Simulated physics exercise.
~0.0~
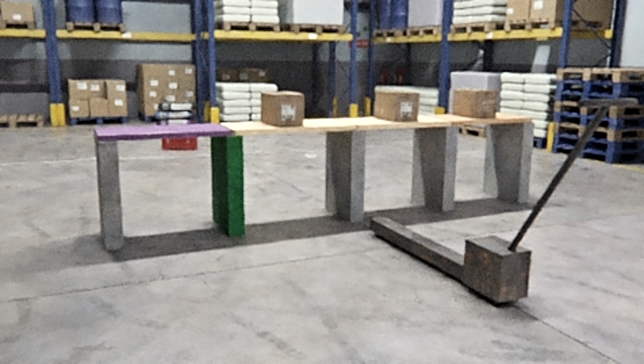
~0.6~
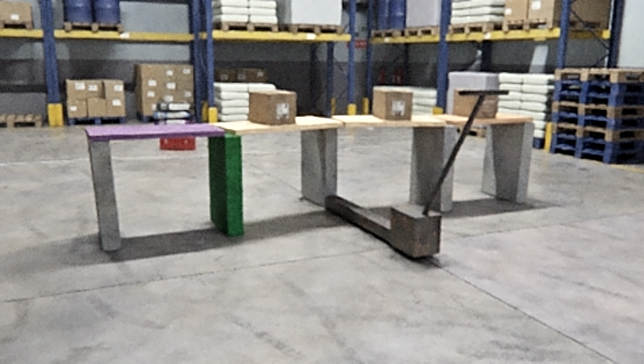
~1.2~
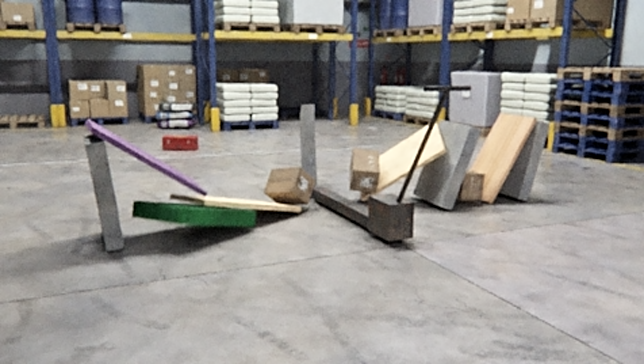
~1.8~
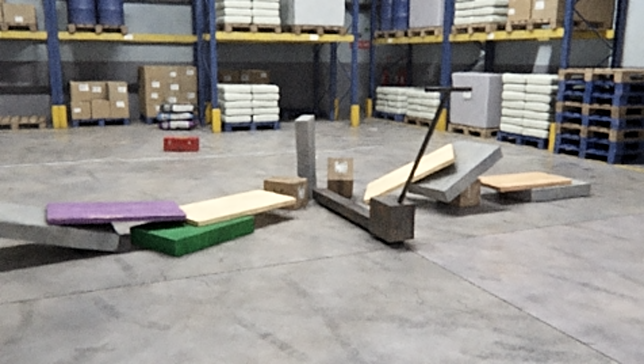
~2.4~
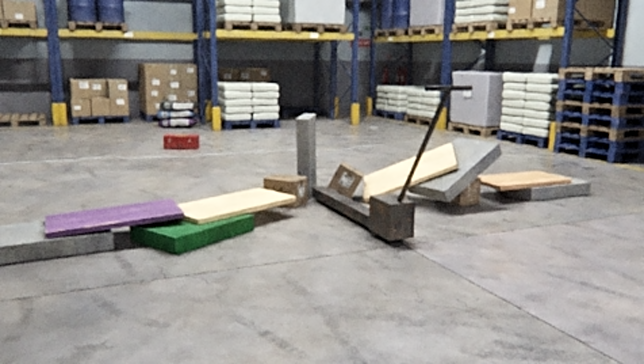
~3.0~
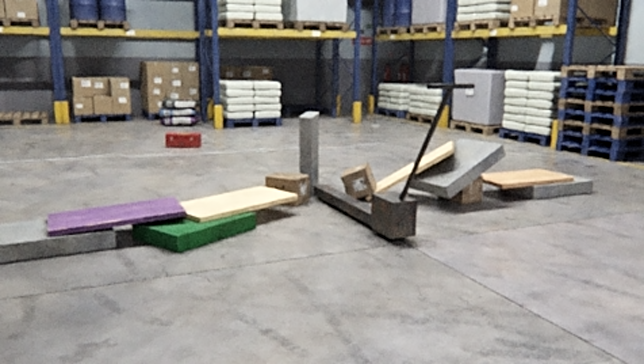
A low jack slides in under a row of boards on upright blocks, and nearly everything collapses.
